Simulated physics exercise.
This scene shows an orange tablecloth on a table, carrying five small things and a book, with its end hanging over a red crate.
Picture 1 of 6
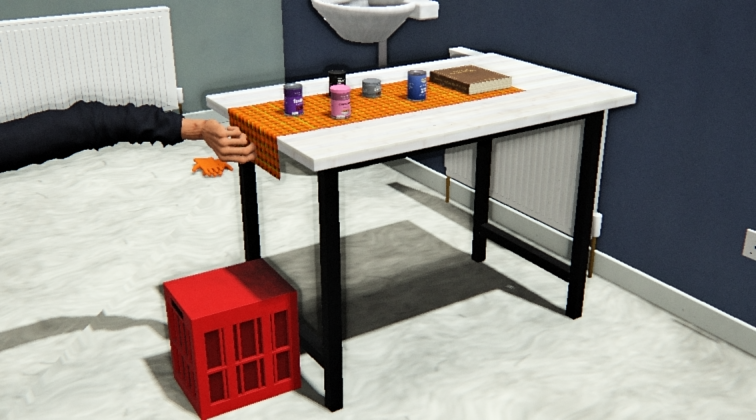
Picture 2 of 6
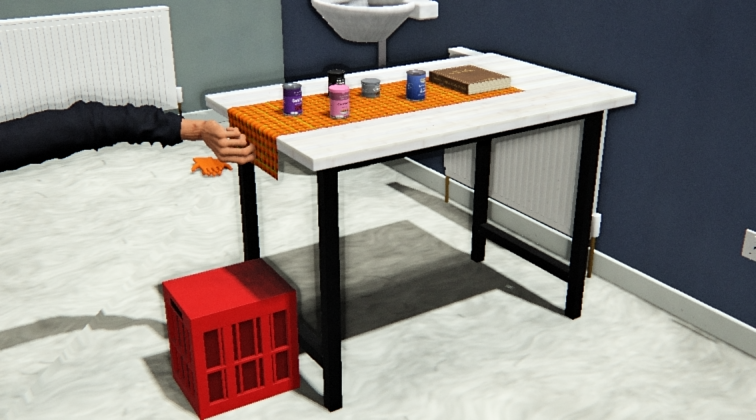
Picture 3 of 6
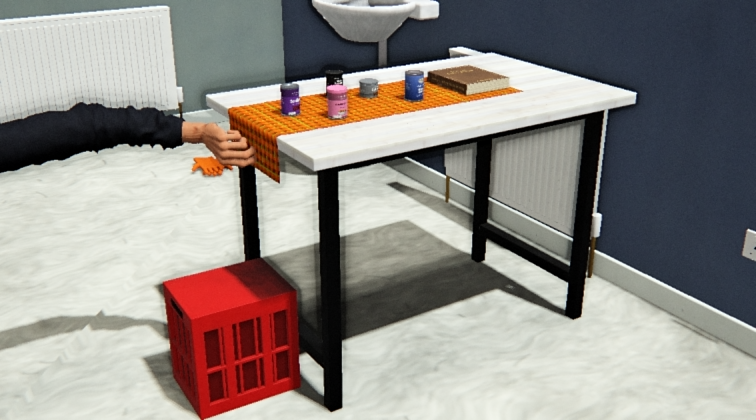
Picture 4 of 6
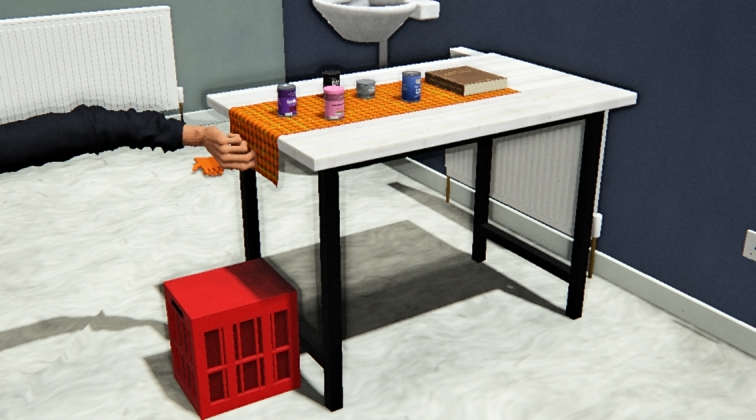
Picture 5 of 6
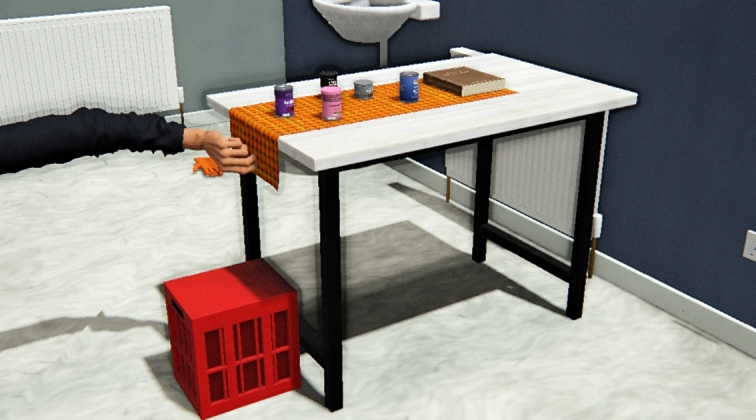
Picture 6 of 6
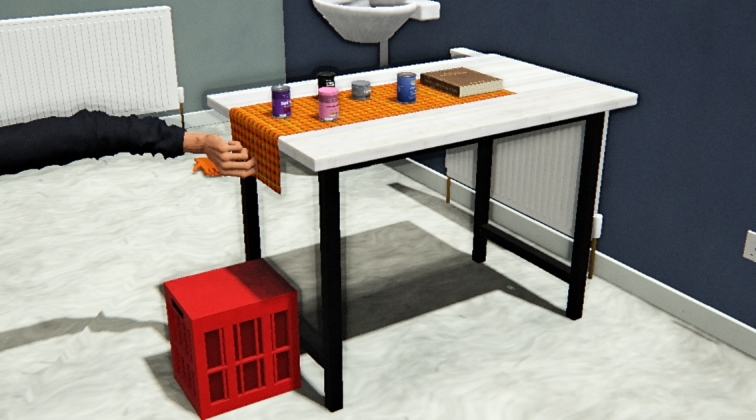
The video shows a hand gripping the end of an orange tablecloth on a white table above a red crate, slowly pulling it slightly left and downward, while the small cans, pot and book on it shift left with it.
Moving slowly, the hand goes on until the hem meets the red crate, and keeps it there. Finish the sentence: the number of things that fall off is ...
... three.
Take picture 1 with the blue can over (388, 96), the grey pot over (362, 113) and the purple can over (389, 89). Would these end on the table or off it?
Of these three, the blue can rides it out, the grey pot takes a tumble, the purple can rides it out.
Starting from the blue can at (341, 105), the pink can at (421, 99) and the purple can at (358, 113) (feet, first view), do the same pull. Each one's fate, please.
The blue can is off the top, the pink can is still on top, the purple can is off the top.
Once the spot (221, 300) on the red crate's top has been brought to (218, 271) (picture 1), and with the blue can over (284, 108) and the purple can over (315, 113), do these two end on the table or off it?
The blue can? Lost. The purple can? Lost.
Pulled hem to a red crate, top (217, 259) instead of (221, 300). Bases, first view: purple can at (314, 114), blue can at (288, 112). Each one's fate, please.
Note: Purple can lost; blue can lost.
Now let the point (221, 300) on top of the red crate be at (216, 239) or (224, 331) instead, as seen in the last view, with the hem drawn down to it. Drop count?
That would make 1 and 4.
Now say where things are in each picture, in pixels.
Hem (280, 180); purple can (293, 85); pink can (340, 87); black can (337, 72); grey pot (371, 80); blue can (417, 72); top of the crate (221, 300), in the first picture.
Hem (278, 181); purple can (292, 85), in the second picture.
Hem (280, 183); pink can (337, 88), in the third picture.
Hem (277, 188); black can (331, 72); top of the crate (221, 299), in the fourth picture.
Hem (278, 192); grey pot (363, 82), in the fifth picture.
Hem (281, 195); purple can (281, 87); pink can (328, 90); black can (326, 74); grey pot (361, 82); blue can (407, 74), in the sixth picture.
Early on, hem near (256, 214); purple can gone.
Midway, hem near (257, 249); purple can and pink can gone.
Near the end, hem on the crate; purple can, pink can and black can gone.
Finally, hem on the crate; purple can, pink can and black can gone. It carries off three.
